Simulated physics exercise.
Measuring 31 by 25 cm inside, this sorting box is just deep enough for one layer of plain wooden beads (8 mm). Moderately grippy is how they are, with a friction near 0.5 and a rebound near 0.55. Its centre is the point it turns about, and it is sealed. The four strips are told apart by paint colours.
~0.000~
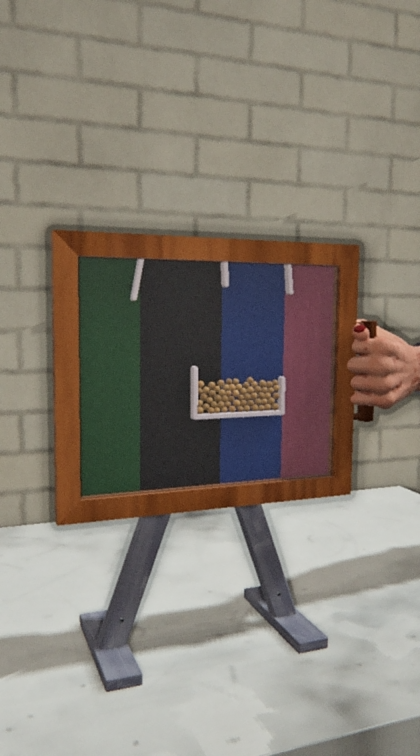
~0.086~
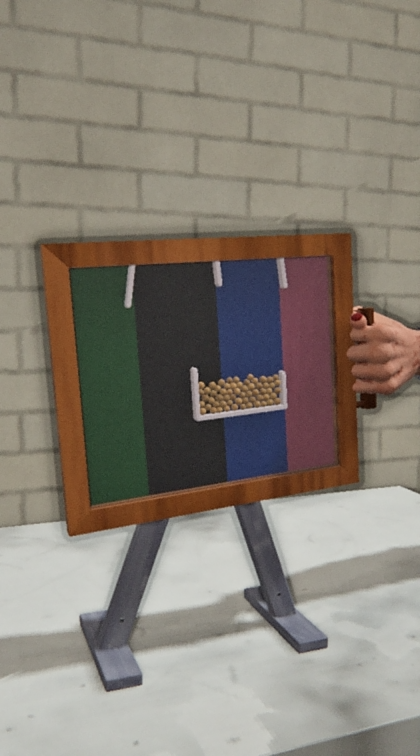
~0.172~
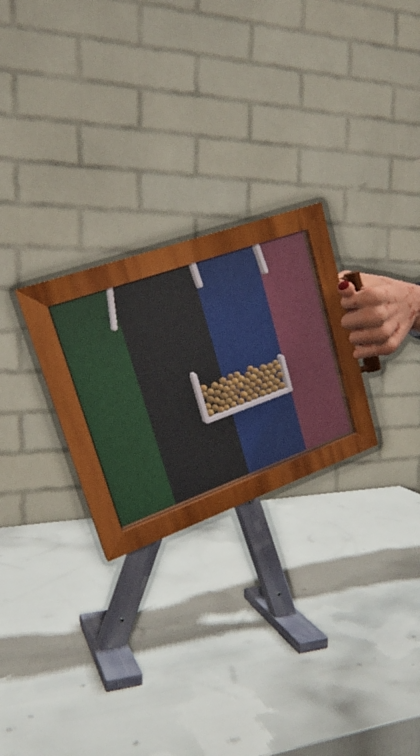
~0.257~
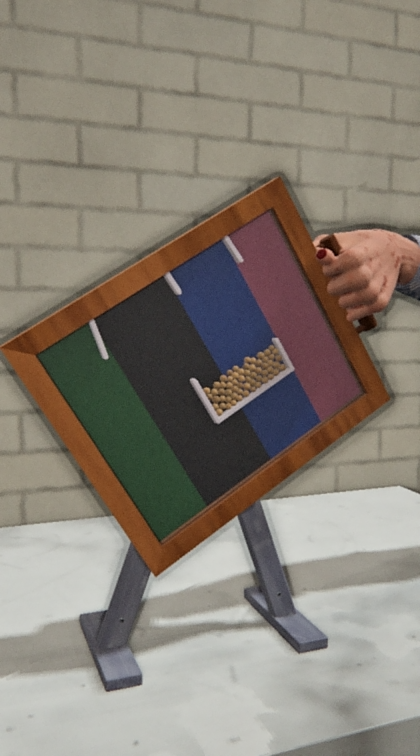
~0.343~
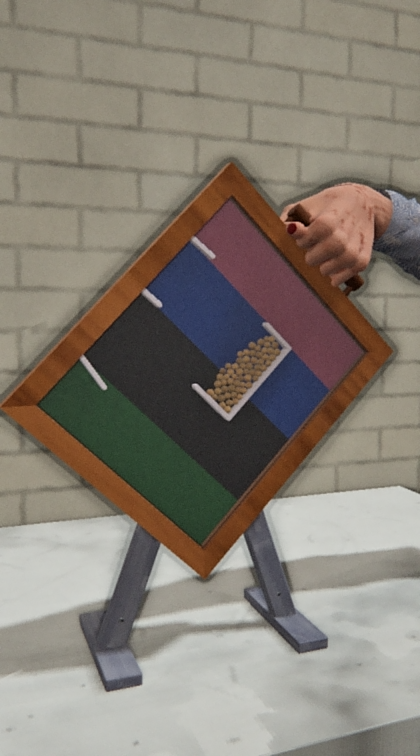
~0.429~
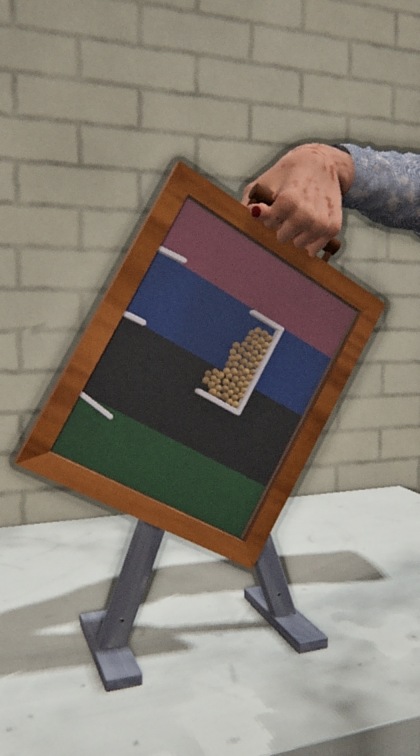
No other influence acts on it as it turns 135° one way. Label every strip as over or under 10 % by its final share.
Pink strip under, blue strip under, green strip over, black strip over 10 %.
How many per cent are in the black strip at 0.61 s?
About 55 percent.
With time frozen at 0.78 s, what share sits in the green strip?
That part holds about 15 percent of it.
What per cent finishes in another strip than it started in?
My reckoning puts it near 80 percent.
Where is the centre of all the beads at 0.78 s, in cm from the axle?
The middle sits around 1 cm left of it and 5 cm below it.
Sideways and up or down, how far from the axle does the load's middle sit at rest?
The middle sits around 3 cm left of it and 13 cm below it.
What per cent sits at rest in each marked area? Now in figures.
Final shares - pink strip: 0 %, blue strip: 0 %, green strip: 25 %, black strip: 75 %.
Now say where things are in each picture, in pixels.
Level; about 60 beads; load centre (238, 396); top bead (250, 380); pink (307, 372), blue (253, 374), green (109, 378), black (182, 376), in the first frame.
Turned 4° anticlockwise; load centre (240, 394); top bead (250, 377), in the second frame.
Turned 17° anticlockwise; load centre (243, 387); top bead (275, 363); wall ends (114, 328), (199, 285), (265, 271), (193, 375) to (281, 357), in the third frame.
Turned 32° anticlockwise; load centre (245, 380); top bead (272, 348), in the fourth frame.
Turned 46° anticlockwise; load centre (244, 372); top bead (267, 339), in the fifth frame.
Turned 61° anticlockwise; load centre (239, 368); top bead (258, 331); pink (262, 282), blue (233, 337), green (164, 469), black (198, 405), in the sixth frame.
After 0.61 s, it stands 92° anticlockwise; the beads' middle is 1 cm right of and level with the centre; blue 40 %, green 5 %, black 55 %.
After 0.78 s, it stands 121° anticlockwise; the beads' middle is 1 cm left of and 5 cm below the centre; blue 15 %, green 15 %, black 75 %.
After 0.94 s, it stands 135° anticlockwise; the beads' middle is 2 cm left of and 11 cm below the centre; green 15 %, black 85 %.
All still by 1.9 s, it stands 135° anticlockwise; pink 0 %, blue 0 %, green 25 %, black 75 %.
